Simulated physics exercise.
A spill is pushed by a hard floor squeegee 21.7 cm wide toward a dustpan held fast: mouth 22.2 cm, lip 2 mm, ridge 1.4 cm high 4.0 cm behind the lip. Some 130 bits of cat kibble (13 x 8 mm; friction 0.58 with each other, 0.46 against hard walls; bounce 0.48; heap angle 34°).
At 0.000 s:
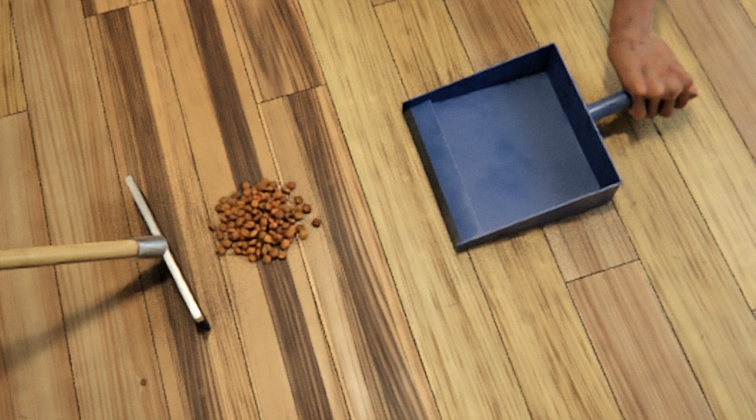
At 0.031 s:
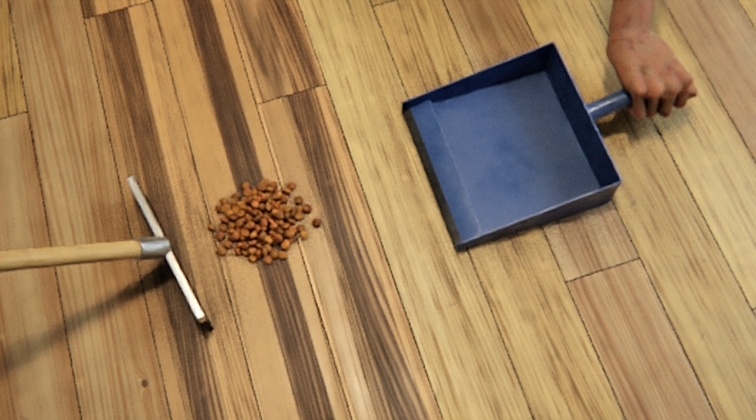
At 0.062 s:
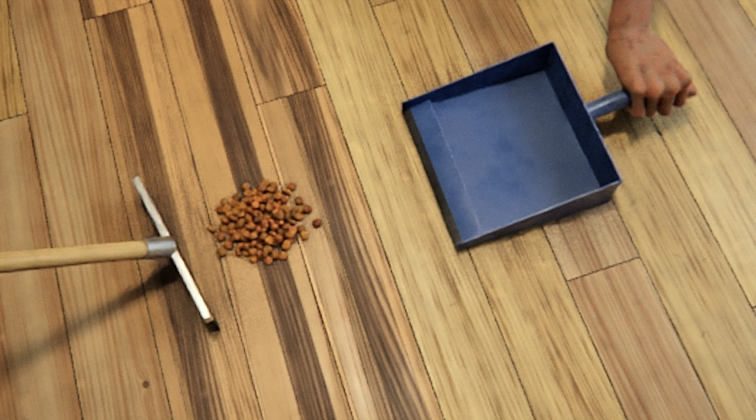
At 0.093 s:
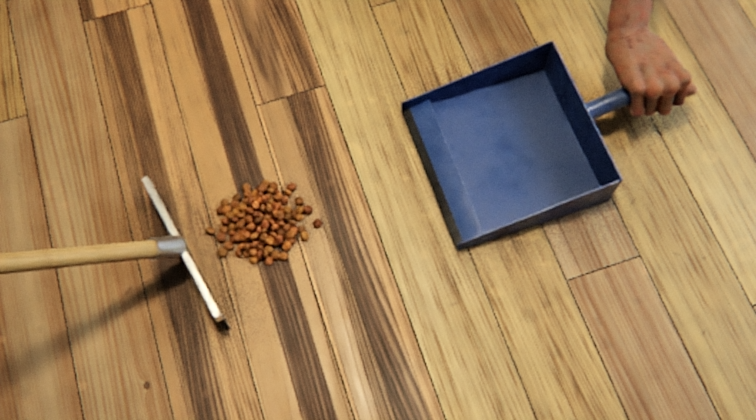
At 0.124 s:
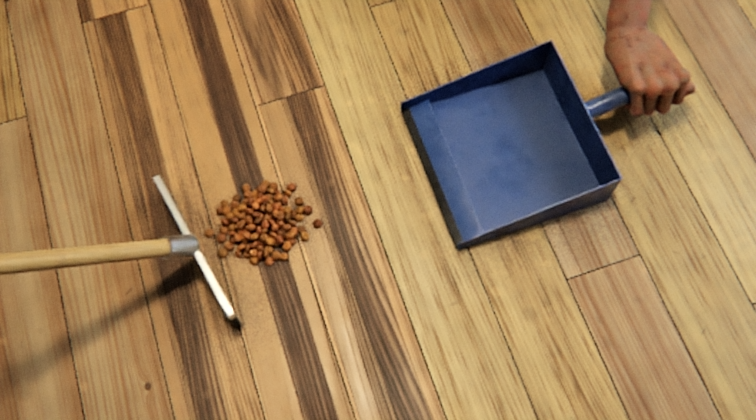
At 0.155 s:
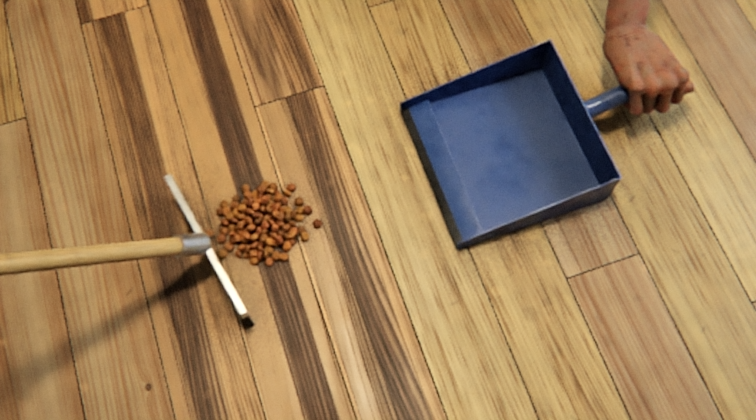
A hand holding a blue dustpan still on a wooden floor as a squeegee slides right to the edge of a brown kibble pile.
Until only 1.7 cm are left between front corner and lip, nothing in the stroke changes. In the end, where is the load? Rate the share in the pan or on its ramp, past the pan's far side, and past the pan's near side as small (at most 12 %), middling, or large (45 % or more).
In the pan or on its ramp: Small; past the pan's far side: Small; past the pan's near side: Small.
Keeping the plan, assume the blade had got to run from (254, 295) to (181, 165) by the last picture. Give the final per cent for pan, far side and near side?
Pan: 15, far side: 15, near side: 0.
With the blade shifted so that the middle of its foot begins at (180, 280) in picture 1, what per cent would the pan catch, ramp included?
About 0 per cent.
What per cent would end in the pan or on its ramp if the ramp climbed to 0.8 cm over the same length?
That would give something like 5 per cent.
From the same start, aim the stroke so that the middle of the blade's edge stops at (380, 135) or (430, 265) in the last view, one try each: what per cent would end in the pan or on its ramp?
Some 20 per cent on the first try, 0 per cent on the second.
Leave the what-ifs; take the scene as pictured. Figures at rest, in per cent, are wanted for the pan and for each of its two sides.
The pan holds 5 per cent at the end, the far side 0 per cent and the near side 0 per cent.
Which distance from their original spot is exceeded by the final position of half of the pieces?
Around 22 centimetres.
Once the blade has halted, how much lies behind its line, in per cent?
Roughly 20 per cent of it.
After 0.43 s, middle of the blade 18 cm from the lip; 0 % over the lip, far side 0 %, near side 0 %.
Then, at 0.61 s, middle of the blade 9 cm from the lip; 0 % over the lip, far side 0 %, near side 0 %.
Then, at 0.92 s, middle of the blade 4 cm from the lip; 5 % over the lip, far side 0 %, near side 0 %.
In the end, at 1.2 s, pan 5 %, far side 0 %, near side 0 %, in front of the lip or behind the blade 95 %.
